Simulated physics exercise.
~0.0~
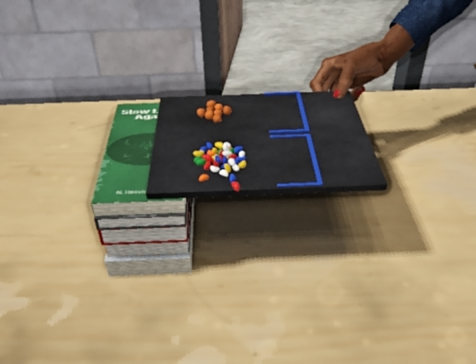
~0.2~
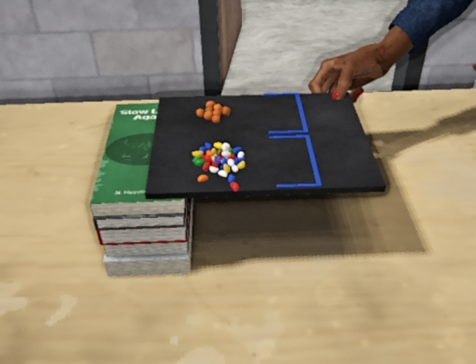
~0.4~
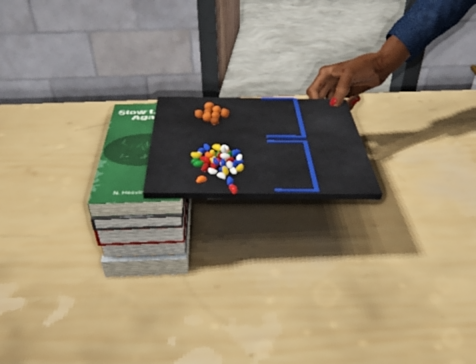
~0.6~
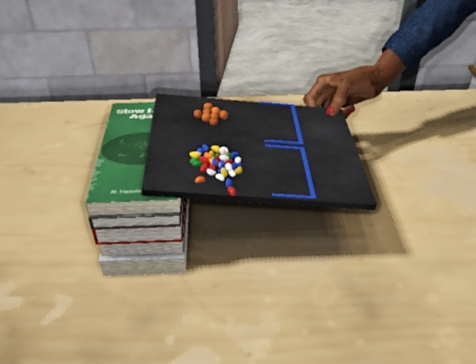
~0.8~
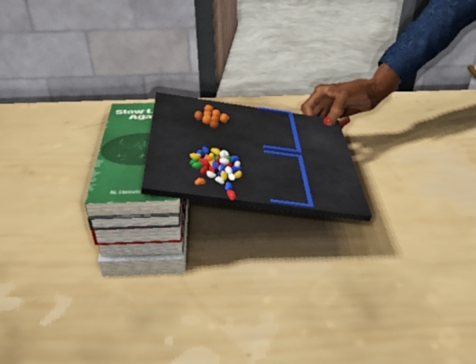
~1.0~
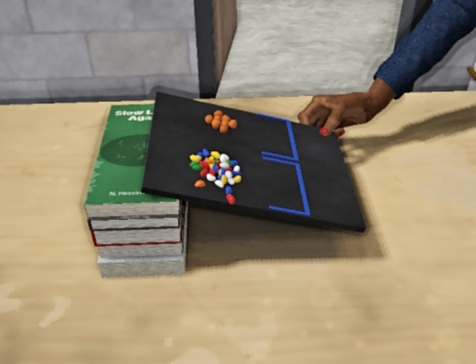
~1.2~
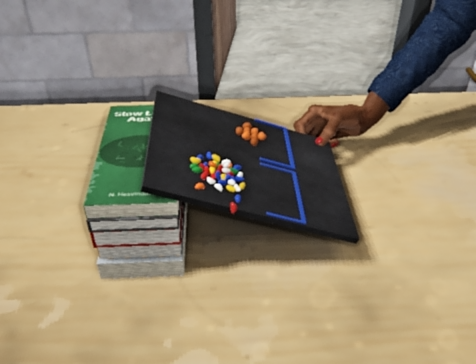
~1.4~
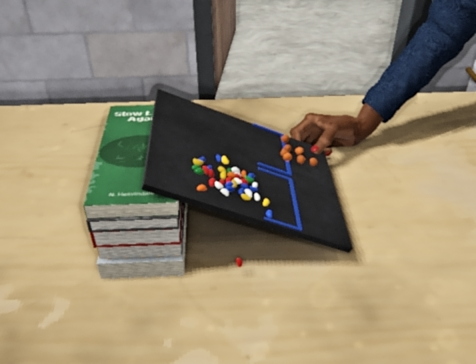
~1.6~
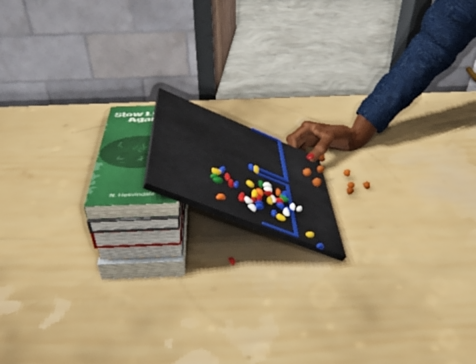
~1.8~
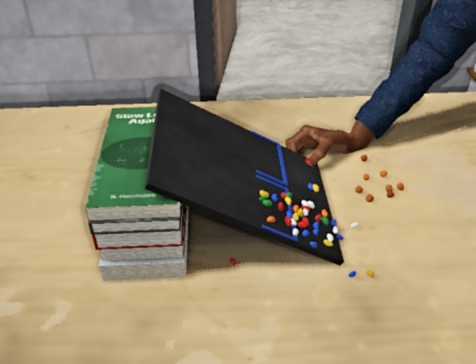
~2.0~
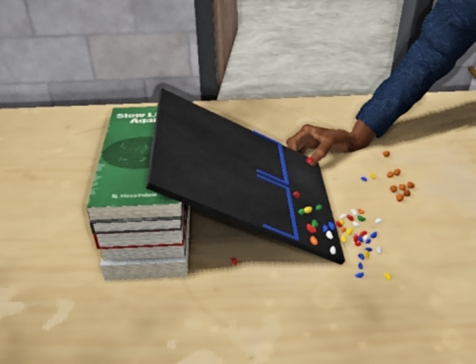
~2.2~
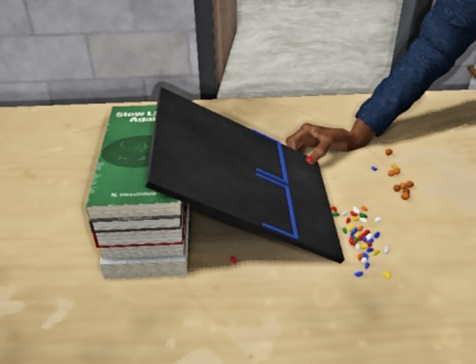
A hand in a blue sleeve holds the right end of a black board whose left end rests on stacked books, a green cover on top, seen from slightly above a pale wooden table. Orange pieces sit at the back and a multicoloured pile nearer the front, with blue strips to their right. The hand slowly lowers the free end. The orange pieces slide first, passing their strip and scattering onto the table. The colourful pieces follow, spilling past theirs as the board comes to rest. Finally the sloping board is bare, with both groups lying on the table beyond its lower edge.
